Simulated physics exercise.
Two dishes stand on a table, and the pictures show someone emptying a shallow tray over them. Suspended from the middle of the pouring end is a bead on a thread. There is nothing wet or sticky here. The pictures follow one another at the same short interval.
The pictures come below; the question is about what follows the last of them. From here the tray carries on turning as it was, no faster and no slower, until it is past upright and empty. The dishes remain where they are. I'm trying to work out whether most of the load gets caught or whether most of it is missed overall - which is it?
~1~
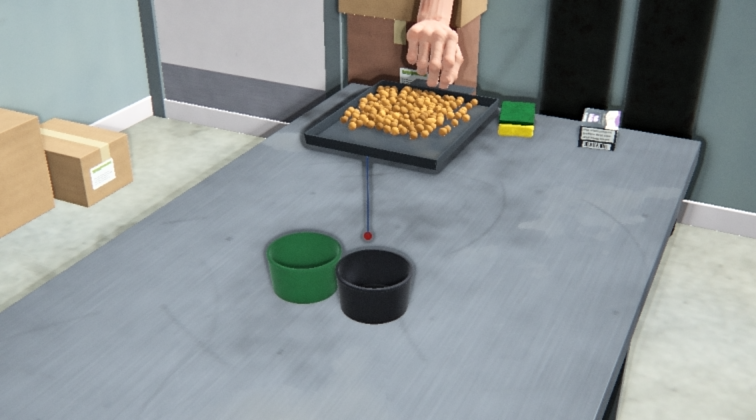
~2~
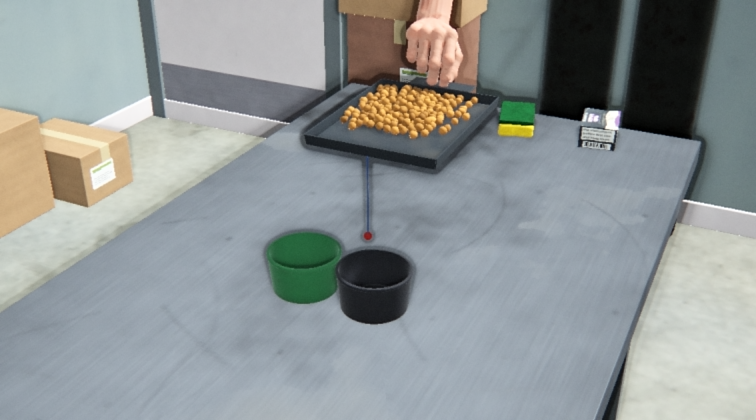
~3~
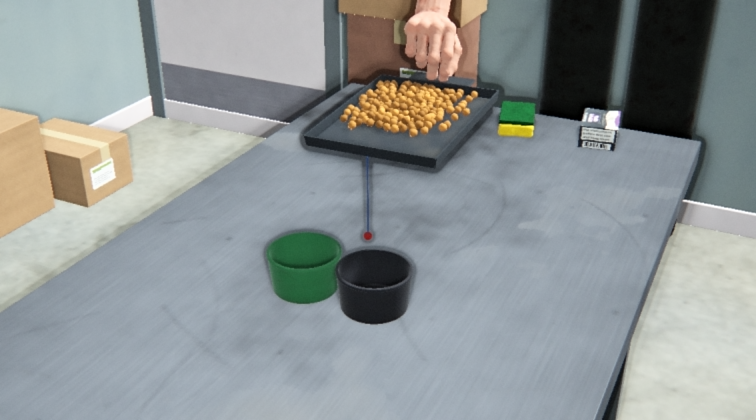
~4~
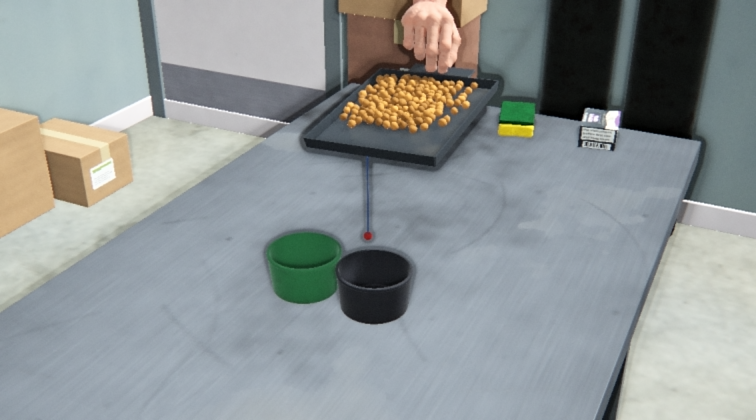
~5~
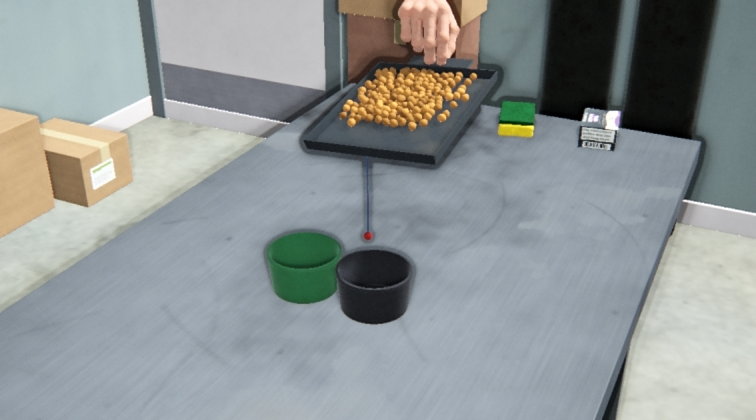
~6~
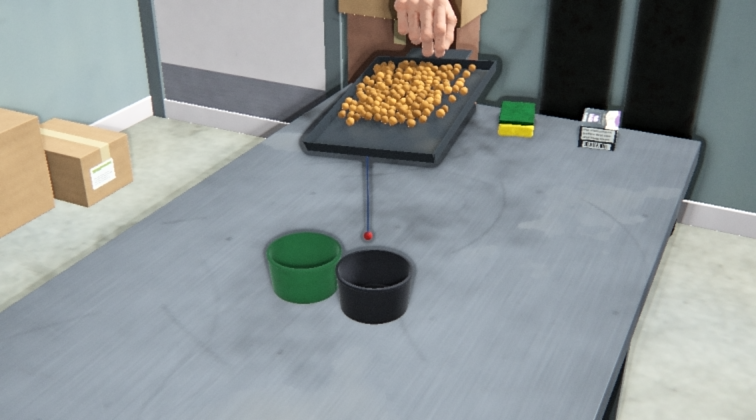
Mostly caught.
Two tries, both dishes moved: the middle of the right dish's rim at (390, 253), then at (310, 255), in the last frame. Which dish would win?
Taking the places in turn, it's the left side and then the right side.
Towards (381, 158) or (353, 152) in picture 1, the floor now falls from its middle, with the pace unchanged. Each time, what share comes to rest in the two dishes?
70 % and 90 %, roughly.
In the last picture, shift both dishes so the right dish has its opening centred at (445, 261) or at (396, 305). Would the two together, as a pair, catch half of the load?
Taking them in turn, it's short of half and then short of half.
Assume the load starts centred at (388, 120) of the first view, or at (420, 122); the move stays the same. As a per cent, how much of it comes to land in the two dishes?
First case: Around 80 %; second case: Around 70 %.
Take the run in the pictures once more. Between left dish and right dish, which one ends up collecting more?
So the winner turns out to be the left-side one.
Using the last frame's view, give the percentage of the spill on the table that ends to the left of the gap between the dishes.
Roughly 80 percent.
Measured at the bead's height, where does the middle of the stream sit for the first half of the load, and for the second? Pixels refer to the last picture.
First around (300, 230), afterwards around (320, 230).
Shortly afterwards, tray tipped steeply; the bulk on the tray; only a few in the left dish; only a few outside both; a little in the air.
Next, tray tipped right over; the bulk on the tray; a little in the left dish; a little outside both; only a few in the air.
Some moments later, tray tipped past a quarter turn; a little in the right dish; near two thirds in the left dish; near a third outside both; only a few in the air.
In the end, tray tipped past a quarter turn; a little in the right dish; near two thirds in the left dish; near a third outside both; only a few in the air.
